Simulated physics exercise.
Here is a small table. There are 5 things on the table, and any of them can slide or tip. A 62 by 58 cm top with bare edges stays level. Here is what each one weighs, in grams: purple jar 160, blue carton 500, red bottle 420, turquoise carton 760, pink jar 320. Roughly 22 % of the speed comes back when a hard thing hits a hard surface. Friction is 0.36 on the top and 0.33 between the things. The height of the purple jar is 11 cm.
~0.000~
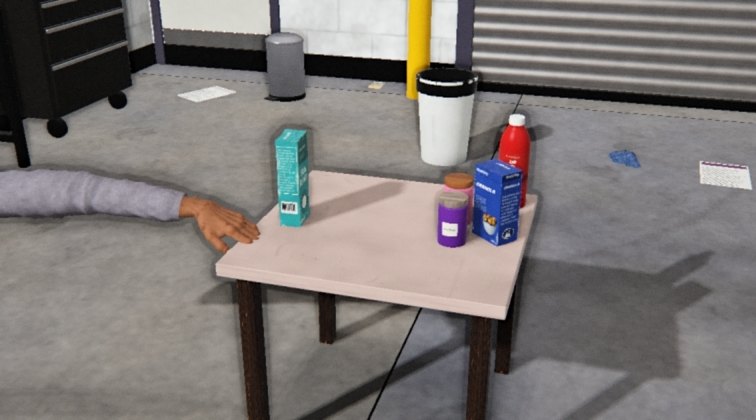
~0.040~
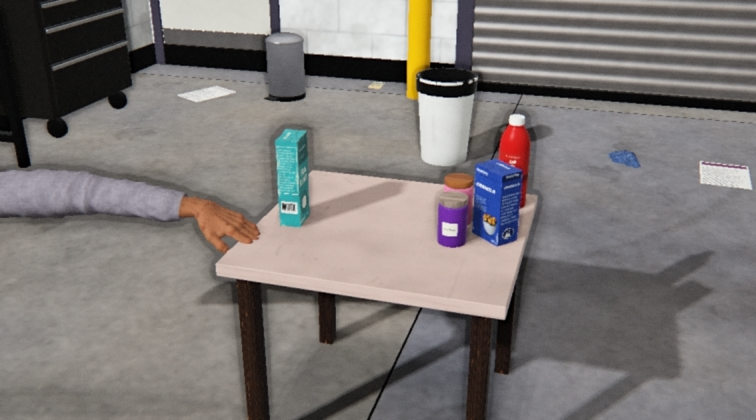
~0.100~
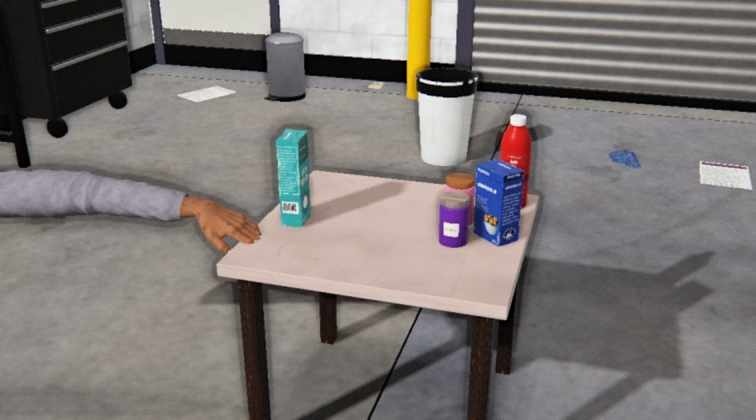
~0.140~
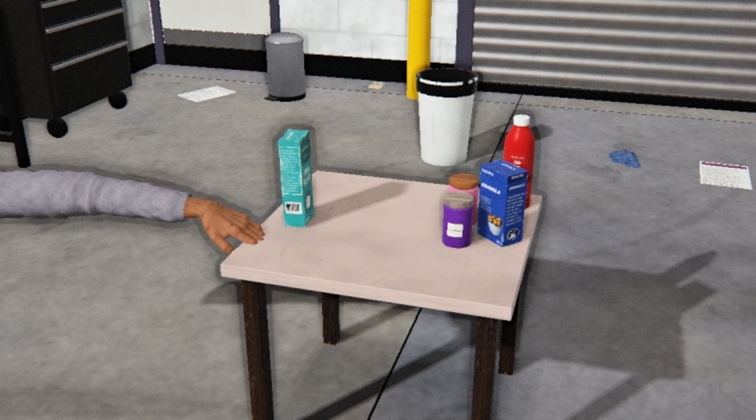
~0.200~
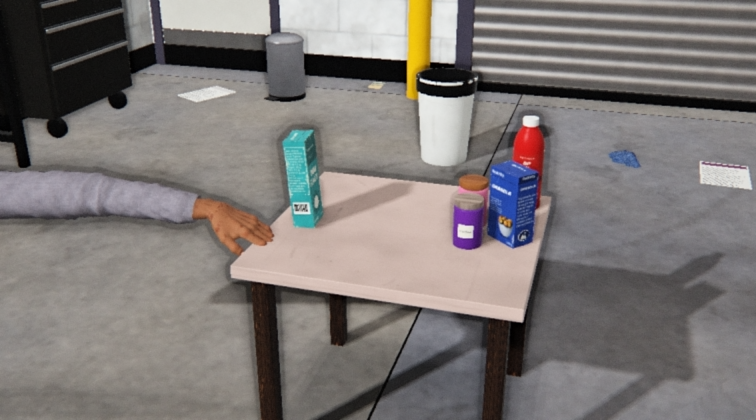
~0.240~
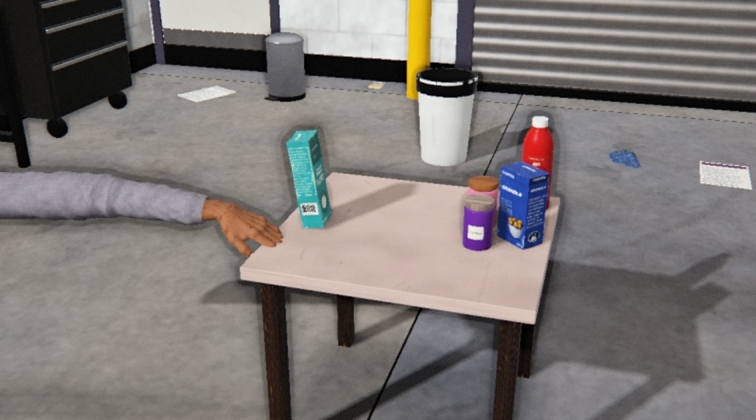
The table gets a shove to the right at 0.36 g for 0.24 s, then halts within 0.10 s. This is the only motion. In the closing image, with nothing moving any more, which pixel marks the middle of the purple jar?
The middle of the purple jar is at roughly (545, 231) in the final view.
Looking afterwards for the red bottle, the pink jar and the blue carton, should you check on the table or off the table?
Final state - the red bottle ends out of bounds; the pink jar stays within bounds; the blue carton ends out of bounds.
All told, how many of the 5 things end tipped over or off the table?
That makes 3.
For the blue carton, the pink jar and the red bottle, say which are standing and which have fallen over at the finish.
Final state - blue carton: Goes over; pink jar: Remains on its base; red bottle: Goes over.
After 0.54 s, table 14 cm from its start; red bottle now off the table; purple jar slid 6 cm near (545, 231); blue carton leaning 6°.
After 0.94 s, table 14 cm from its start; blue carton now off the table; purple jar slid 6 cm near (545, 231); turquoise carton leaning 38°.
After 1.14 s, table 14 cm from its start; purple jar slid 6 cm near (545, 231); turquoise carton on its side; pink jar slid 6 cm.
At rest (1.6 s), off the table, blue carton and red bottle; tipped over on the table, turquoise carton; not toppled but over 5 cm from the start, purple jar and pink jar. Seen from the same camera at the end, purple jar near (545, 231).
